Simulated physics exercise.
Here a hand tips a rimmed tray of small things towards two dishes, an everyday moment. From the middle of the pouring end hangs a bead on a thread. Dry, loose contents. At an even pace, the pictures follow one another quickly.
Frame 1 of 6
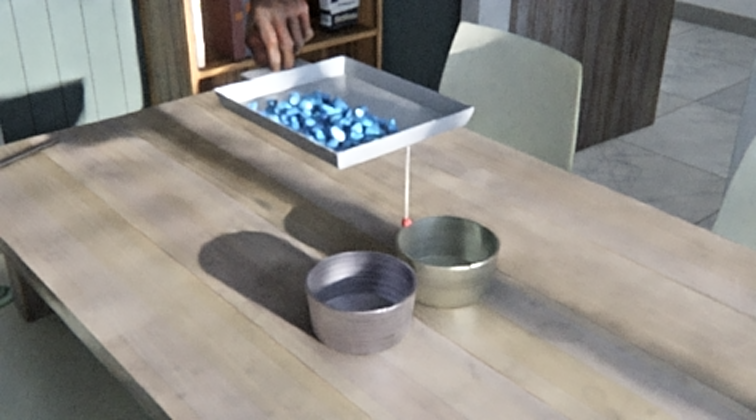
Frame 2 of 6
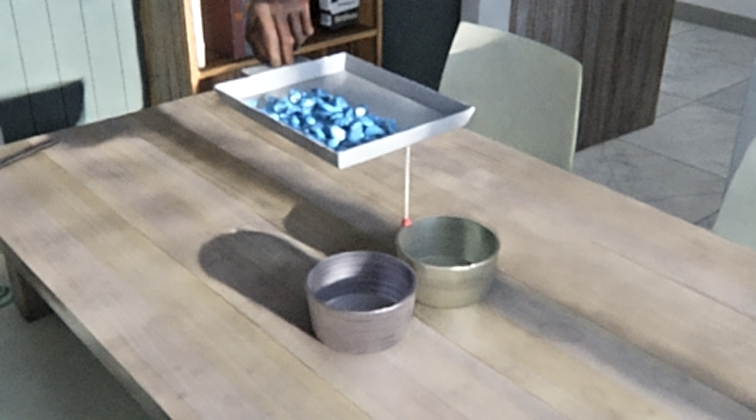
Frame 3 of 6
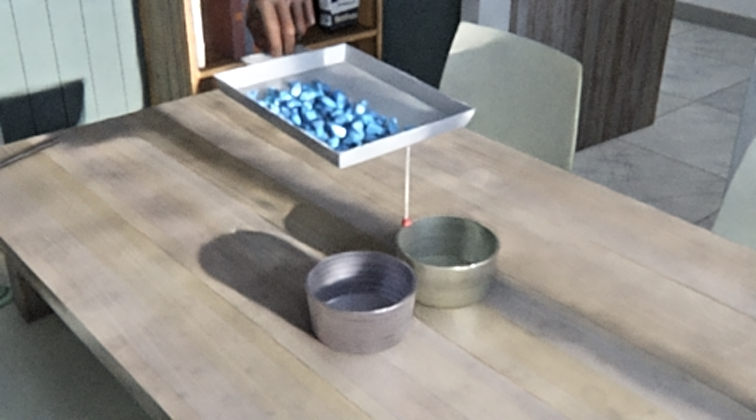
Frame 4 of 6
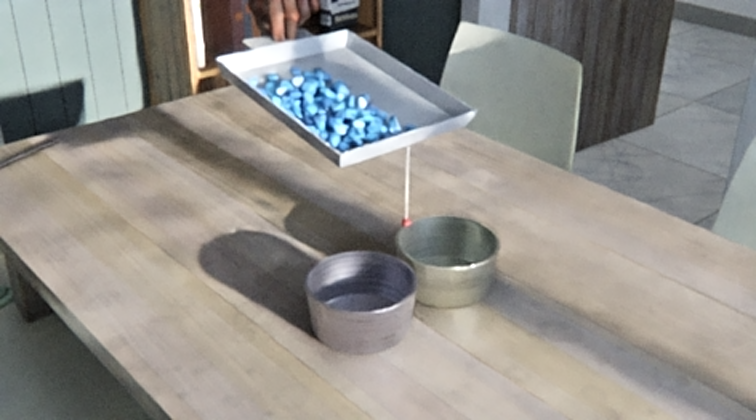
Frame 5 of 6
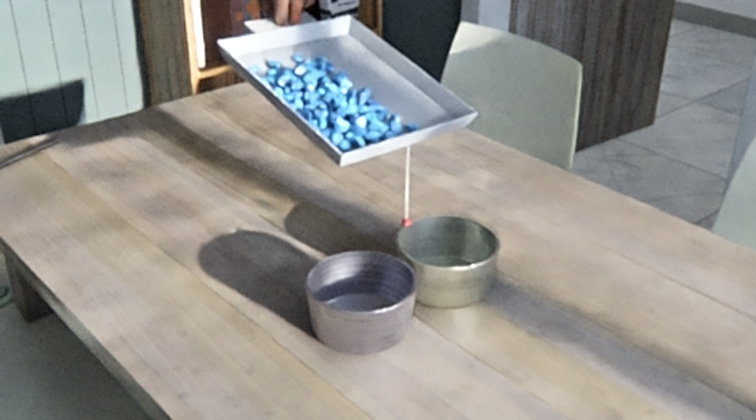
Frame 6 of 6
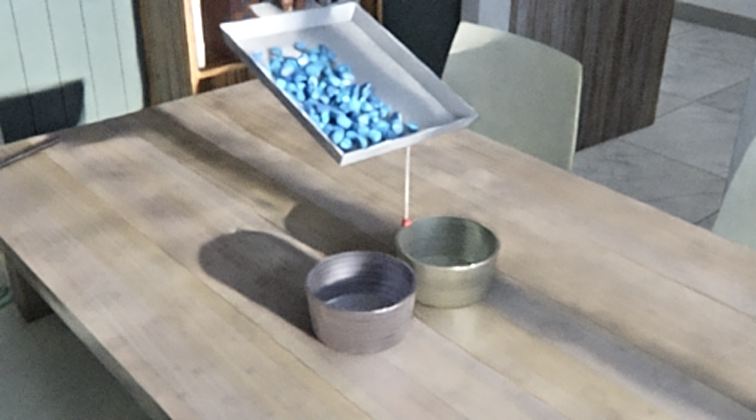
A hand raised the far end of a shallow tray of shiny blue stones, slanting it gradually more steeply toward two small bowls on a wooden table, while the stones stayed bunched on the tray.
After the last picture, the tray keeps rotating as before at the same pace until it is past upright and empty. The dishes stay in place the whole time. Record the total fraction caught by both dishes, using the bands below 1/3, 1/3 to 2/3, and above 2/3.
Total caught: Above 2/3.
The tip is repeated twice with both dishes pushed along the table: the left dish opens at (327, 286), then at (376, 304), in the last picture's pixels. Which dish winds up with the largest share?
The first layout gives the one at right, the second layout gives the one at right.
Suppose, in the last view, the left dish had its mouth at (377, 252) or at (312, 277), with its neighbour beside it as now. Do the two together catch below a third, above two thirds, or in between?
At the first spot I'd expect the middle third, and at the second spot less than a third.
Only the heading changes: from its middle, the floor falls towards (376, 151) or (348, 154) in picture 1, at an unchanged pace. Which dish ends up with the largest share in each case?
For the first place you'd get the left-placed dish, for the second the left-placed dish.
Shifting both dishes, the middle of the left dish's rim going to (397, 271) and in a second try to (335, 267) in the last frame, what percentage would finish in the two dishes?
Respectively 90 percent and 30 percent.
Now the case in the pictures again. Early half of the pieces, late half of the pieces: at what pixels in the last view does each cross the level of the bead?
Points: About (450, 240), then about (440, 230).
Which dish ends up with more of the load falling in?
I'd say the right-side one takes it.
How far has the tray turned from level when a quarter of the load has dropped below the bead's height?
About 90 degrees.
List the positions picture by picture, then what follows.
In the first frame, corners of the pouring end at (339, 150) and (466, 107), level; middle of the load at (326, 117), aquarium stones; left dish at (397, 322); right dish at (483, 278); bead on its thread at (406, 222).
In the second frame, corners of the pouring end at (340, 150) and (467, 107), level; middle of the load at (326, 115).
In the third frame, corners of the pouring end at (341, 150) and (467, 108), tipped barely, level across its low end; middle of the load at (327, 111).
In the fourth frame, corners of the pouring end at (342, 150) and (469, 110), tipped a little, level across its low end; middle of the load at (328, 104).
In the fifth frame, corners of the pouring end at (343, 150) and (470, 111), tipped clearly, level across its low end; middle of the load at (330, 98).
In the sixth frame, corners of the pouring end at (345, 150) and (471, 113), tipped clearly, level across its low end; middle of the load at (333, 92); left dish at (397, 322); right dish at (483, 278).
Soon after the last picture, tray tipped steeply; nearly all on the tray; a stray few in the air.
A little later, tray tipped past a quarter turn; about a quarter on the tray; a small part in the left dish; about a third in the right dish; a small part outside both; about a quarter in the air.
Later still, tray tipped past a quarter turn; a small part in the left dish; about two thirds in the right dish; about a quarter outside both.
At rest, tray tipped past a quarter turn; a small part in the left dish; about two thirds in the right dish; about a quarter outside both.
